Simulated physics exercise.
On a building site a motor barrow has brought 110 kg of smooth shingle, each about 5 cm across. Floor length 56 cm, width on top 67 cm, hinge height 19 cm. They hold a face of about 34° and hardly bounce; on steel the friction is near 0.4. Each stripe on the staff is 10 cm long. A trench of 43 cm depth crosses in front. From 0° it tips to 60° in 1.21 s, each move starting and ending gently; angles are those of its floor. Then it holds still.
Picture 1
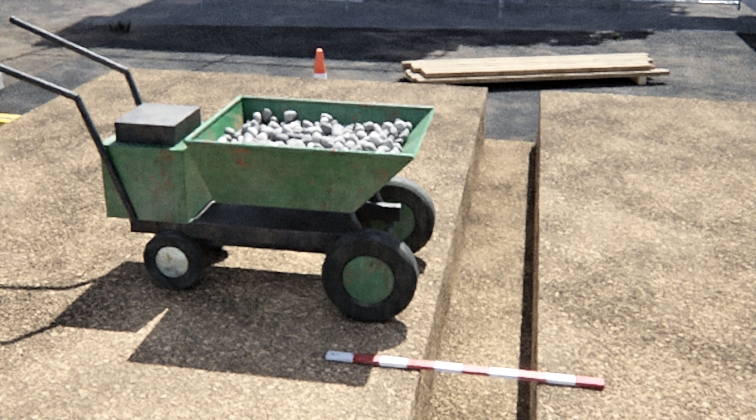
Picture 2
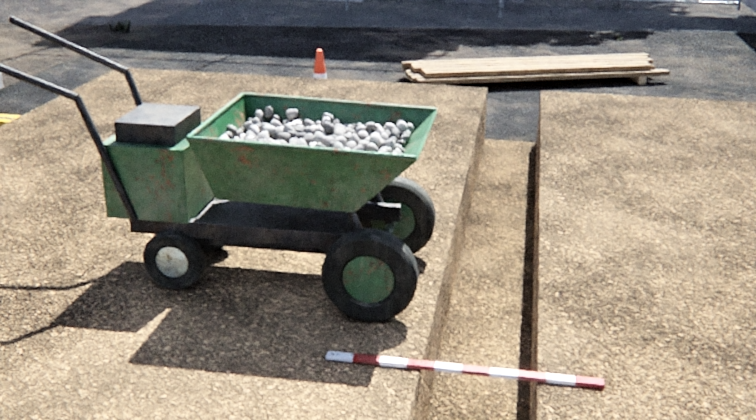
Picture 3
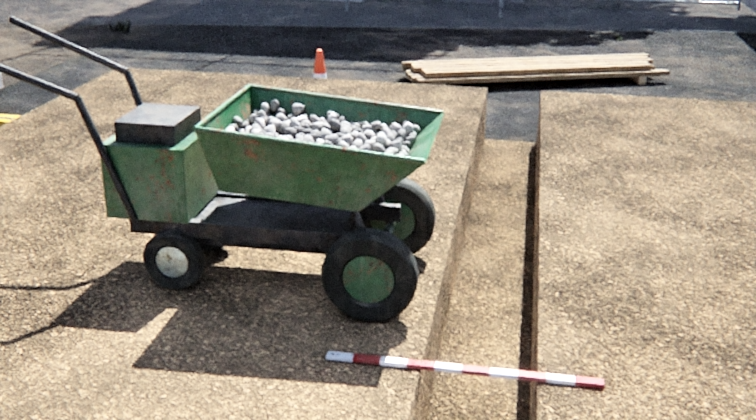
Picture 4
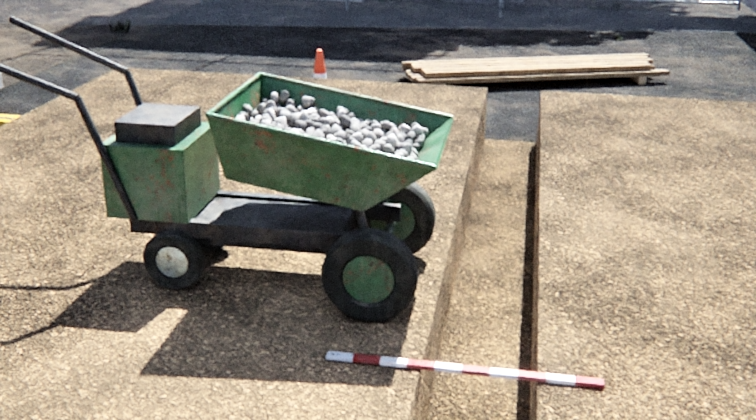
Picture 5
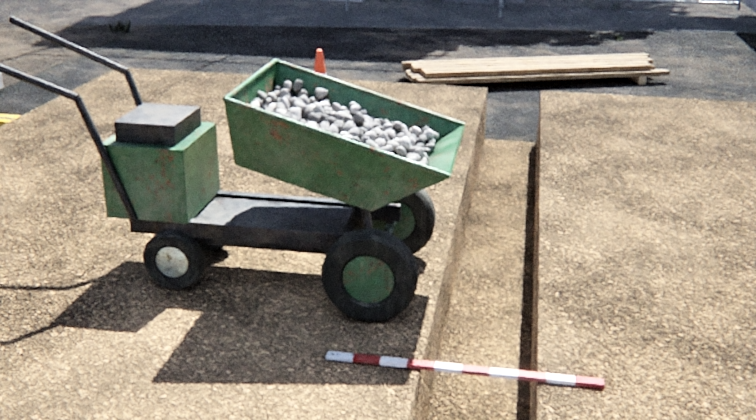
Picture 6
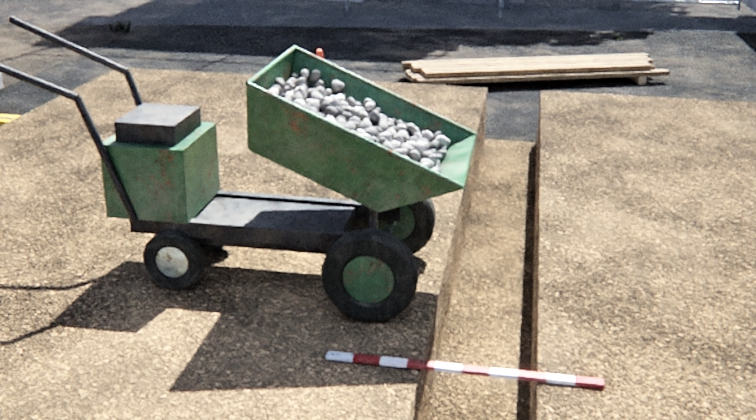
The clip opens on a green motor barrow standing still beside a trench, its level skip loaded with smooth grey stones. The skip begins to tilt slowly, its rear edge rising while its front lip dips toward the right. It steepens further, and the stones stay heaped inside as the wheels remain in place.
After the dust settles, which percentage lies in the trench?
About 41 per cent.
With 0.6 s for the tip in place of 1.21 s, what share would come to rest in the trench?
It would be near 25 per cent.
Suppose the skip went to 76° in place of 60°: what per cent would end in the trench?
In that case some 25 per cent.
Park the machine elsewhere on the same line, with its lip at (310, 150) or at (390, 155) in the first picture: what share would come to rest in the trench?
First some 100, then 55 per cent.
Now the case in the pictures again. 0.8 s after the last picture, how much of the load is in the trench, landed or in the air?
About 10 per cent by then.
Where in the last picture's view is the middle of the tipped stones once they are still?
Around (564, 297).
Then, 0.4 s after the last picture the floor is at 51°, 100 % in the skip; the foremost stones are at (495, 200).
Then, 0.8 s after the last picture the floor is at 60°, 68 % in the skip, 10 % in the trench, 23 % past the trench; the foremost stones are at (595, 298).
Then, 1.1 s after the last picture the floor is at 60°, 30 % in the skip, 13 % in the trench, 57 % past the trench; the foremost stones are at (737, 319).
Then, 3.1 s after the last picture the floor is at 60°, 0 % in the skip, 41 % in the trench, 59 % past the trench; the foremost stones are past the picture's edge.
